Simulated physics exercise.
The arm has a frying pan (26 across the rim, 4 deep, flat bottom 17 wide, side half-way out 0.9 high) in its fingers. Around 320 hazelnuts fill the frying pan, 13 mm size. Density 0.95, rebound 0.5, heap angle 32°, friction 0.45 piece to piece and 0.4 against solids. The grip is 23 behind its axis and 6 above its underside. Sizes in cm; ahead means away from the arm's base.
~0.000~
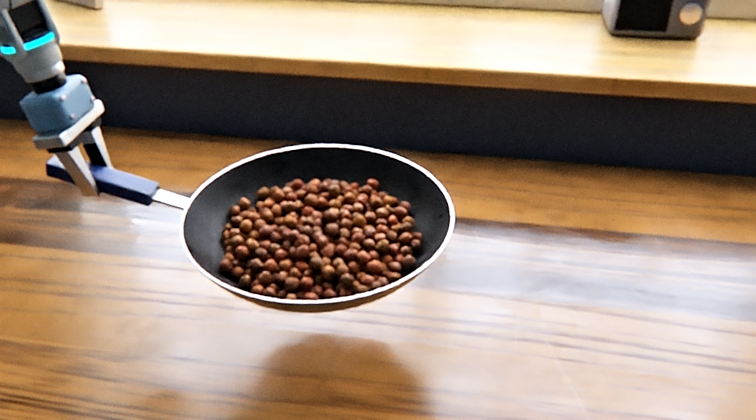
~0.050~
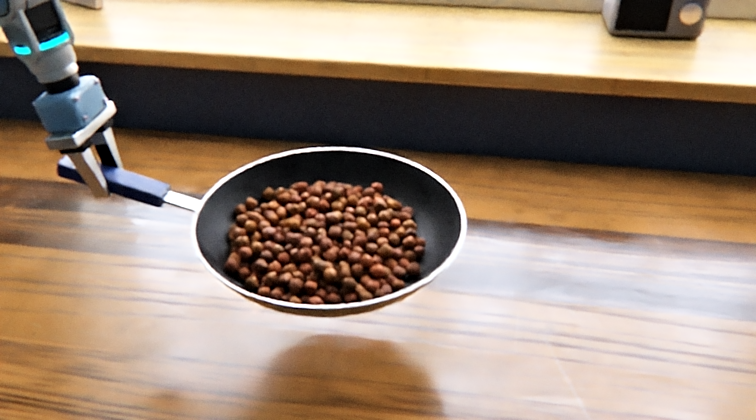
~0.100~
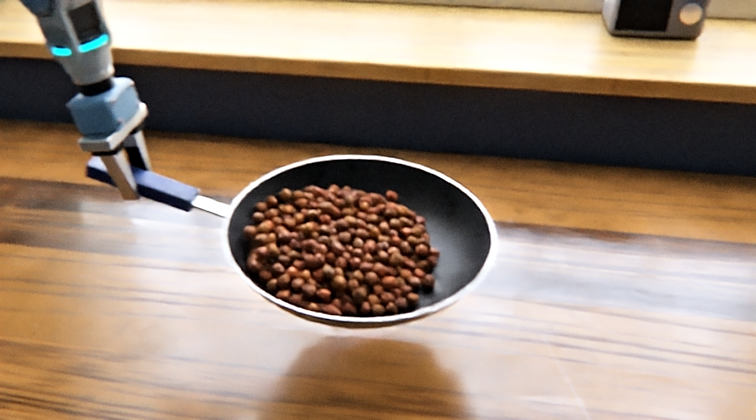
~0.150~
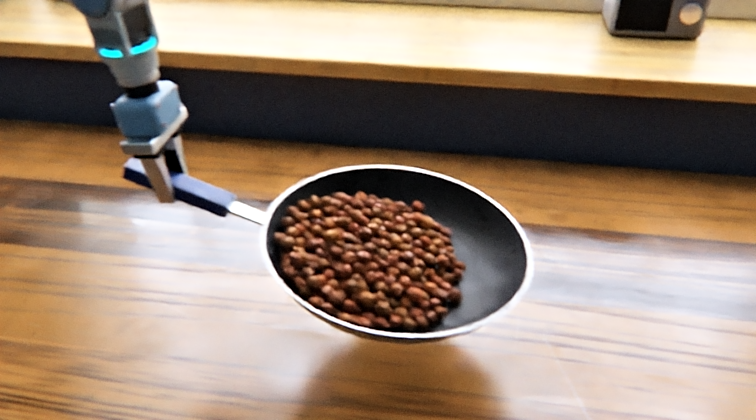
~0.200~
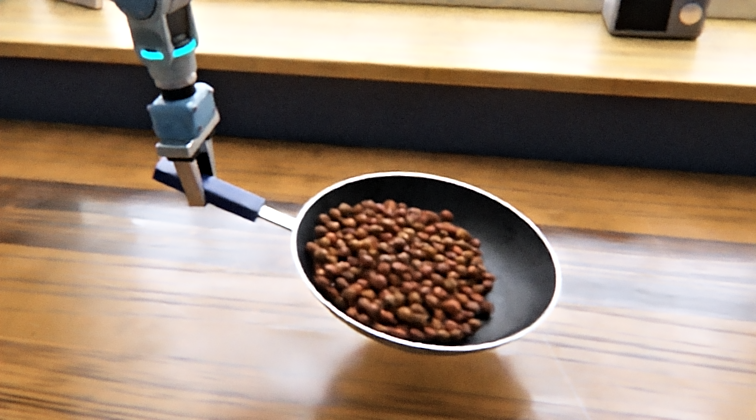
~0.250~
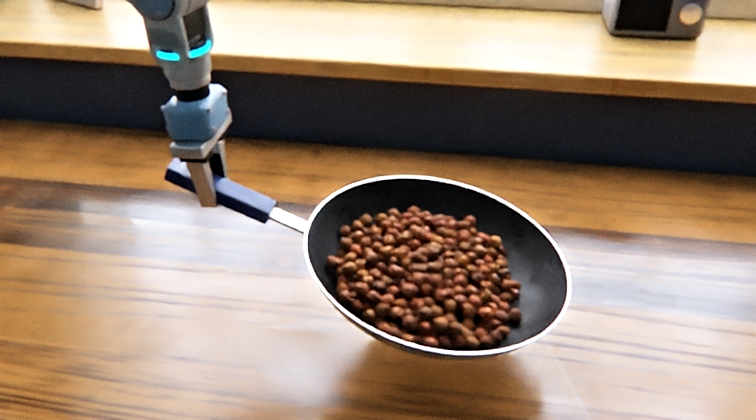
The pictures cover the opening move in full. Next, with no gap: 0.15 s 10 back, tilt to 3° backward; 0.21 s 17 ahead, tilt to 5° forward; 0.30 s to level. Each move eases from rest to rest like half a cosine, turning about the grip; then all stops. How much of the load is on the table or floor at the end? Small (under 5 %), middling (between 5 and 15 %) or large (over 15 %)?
Answer: Large; over 15 % of the hazelnuts finish on the table or floor.
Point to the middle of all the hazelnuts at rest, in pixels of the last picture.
At about (536, 259).
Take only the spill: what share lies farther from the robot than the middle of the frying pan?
Roughly 0 per cent.
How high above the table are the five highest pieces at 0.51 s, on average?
Some 26 cm.
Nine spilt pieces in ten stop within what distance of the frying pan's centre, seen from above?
About 35 cm.
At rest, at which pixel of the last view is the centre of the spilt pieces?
Around (320, 319).
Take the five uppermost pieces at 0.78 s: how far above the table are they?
About 15 cm.
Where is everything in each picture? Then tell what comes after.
In the first picture, frying pan middle at (320, 230), level; upper third of the load around (316, 230), from x 225 to 415, top at y 185; 317 in the frying pan.
In the second picture, frying pan middle at (331, 234), level; upper third of the load around (311, 232), from x 230 to 420, top at y 185.
In the third picture, frying pan middle at (360, 244), tilted 3° forward; upper third of the load around (310, 236), from x 250 to 435, top at y 190.
In the fourth picture, frying pan middle at (395, 256), tilted 6° forward; upper third of the load around (329, 244), from x 280 to 460, top at y 200.
In the fifth picture, frying pan middle at (423, 265), tilted 8° forward; upper third of the load around (361, 252), from x 310 to 490, top at y 205.
In the sixth picture, frying pan middle at (434, 269), tilted 9° forward; upper third of the load around (393, 260), from x 335 to 515, top at y 215; 317 in the frying pan.
By 0.51 s, tilted 2° forward, highest piece 28 above the table; 274 in the frying pan, 43 in flight or on a rim.
By 0.78 s, tilted 2° forward, highest piece 15 above the table; 245 in the frying pan, 37 on the table or floor, 35 in flight or on a rim.
By 1.11 s, level, highest piece 15 above the table; 243 in the frying pan, 72 on the table or floor, 2 in flight or on a rim.
By 2.16 s, level, highest piece 15 above the table; 243 in the frying pan, 74 on the table or floor.
Final count, 243 in the frying pan, 74 on the table or floor. That is 23 % on the table or floor.
